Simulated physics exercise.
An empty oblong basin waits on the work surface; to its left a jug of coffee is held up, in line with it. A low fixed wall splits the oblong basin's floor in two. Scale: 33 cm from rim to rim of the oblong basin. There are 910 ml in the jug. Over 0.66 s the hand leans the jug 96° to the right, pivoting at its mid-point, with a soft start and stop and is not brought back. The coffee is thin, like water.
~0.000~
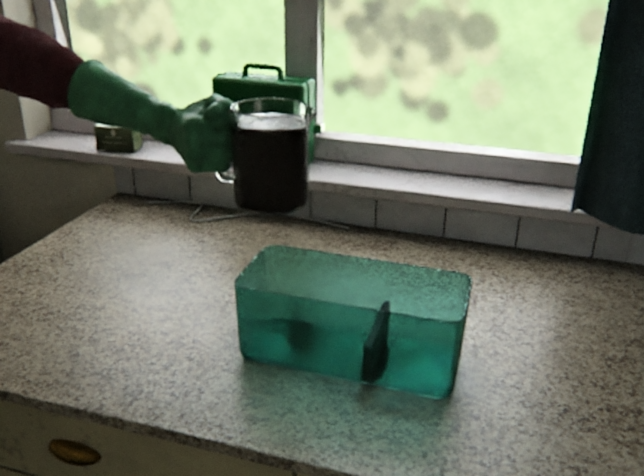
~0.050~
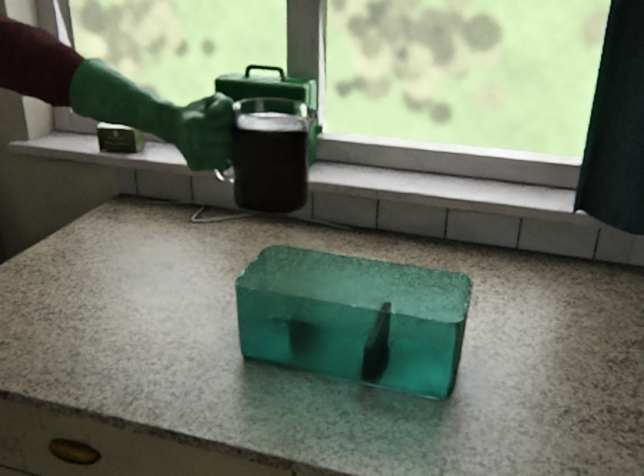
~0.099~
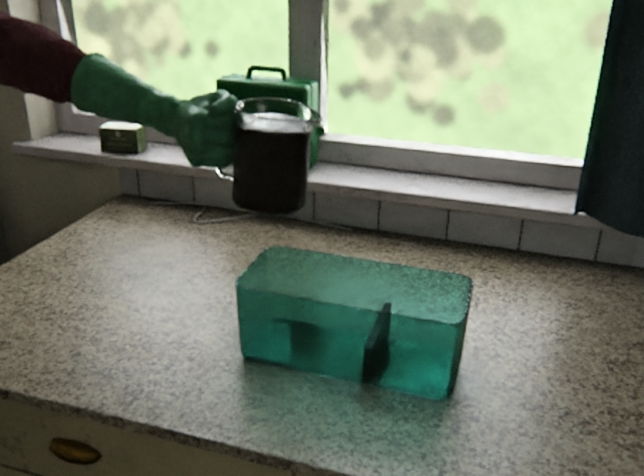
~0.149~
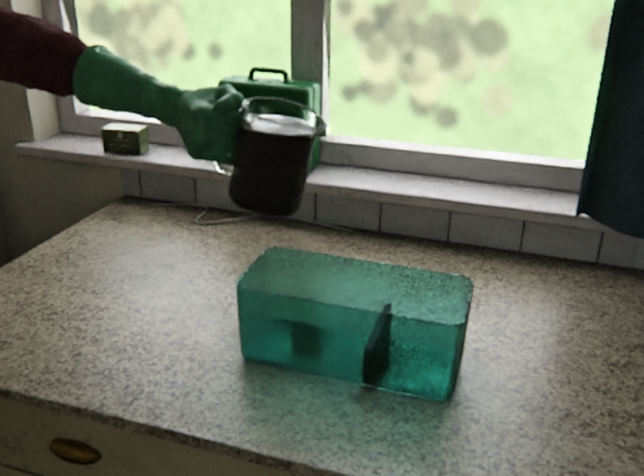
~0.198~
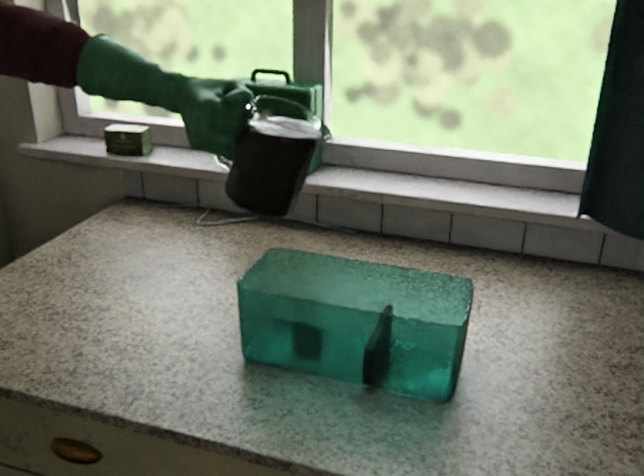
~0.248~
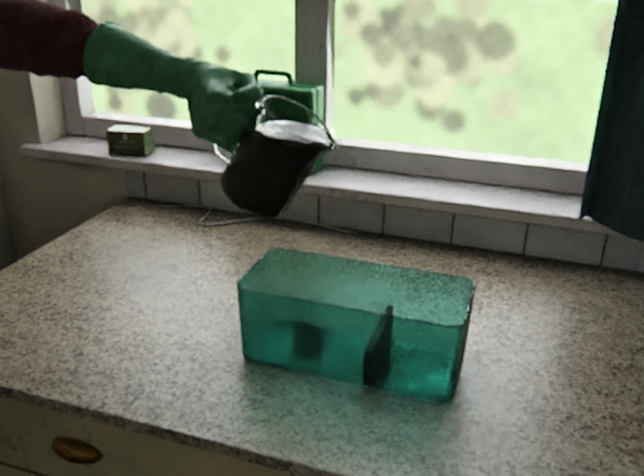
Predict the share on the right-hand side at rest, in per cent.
About 56 per cent.
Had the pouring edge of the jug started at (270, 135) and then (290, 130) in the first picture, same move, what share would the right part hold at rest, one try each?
In turn about 5 and 5 per cent.
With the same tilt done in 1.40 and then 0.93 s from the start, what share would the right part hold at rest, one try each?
First 60, then 60 per cent.
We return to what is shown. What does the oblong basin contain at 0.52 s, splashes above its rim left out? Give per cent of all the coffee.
Some 6 per cent.
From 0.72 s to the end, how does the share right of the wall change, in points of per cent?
The share moves up, by some 30 per cent.
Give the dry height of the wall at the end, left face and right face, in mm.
Left about 44 mm, right about 26 mm.
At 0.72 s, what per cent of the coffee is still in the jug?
Some 34 per cent.
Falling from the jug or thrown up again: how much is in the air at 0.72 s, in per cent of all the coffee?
Near 24 in a hundred.
By 0.52 s the tilt is 86° and 72 per cent is still to pour, 2 is left of the wall and 4 right of it.
By 0.72 s the tilt is 96° and 34 per cent is still to pour, 17 is left of the wall and 26 right of it.
By 0.93 s the tilt is 96° and 13 per cent is still to pour, 25 is left of the wall and 53 right of it.
By 1.16 s the tilt is 96° and 5 per cent is still to pour, 36 is left of the wall and 55 right of it.
At rest 43 per cent lies left of the wall, 56 right of it and 1 outside.
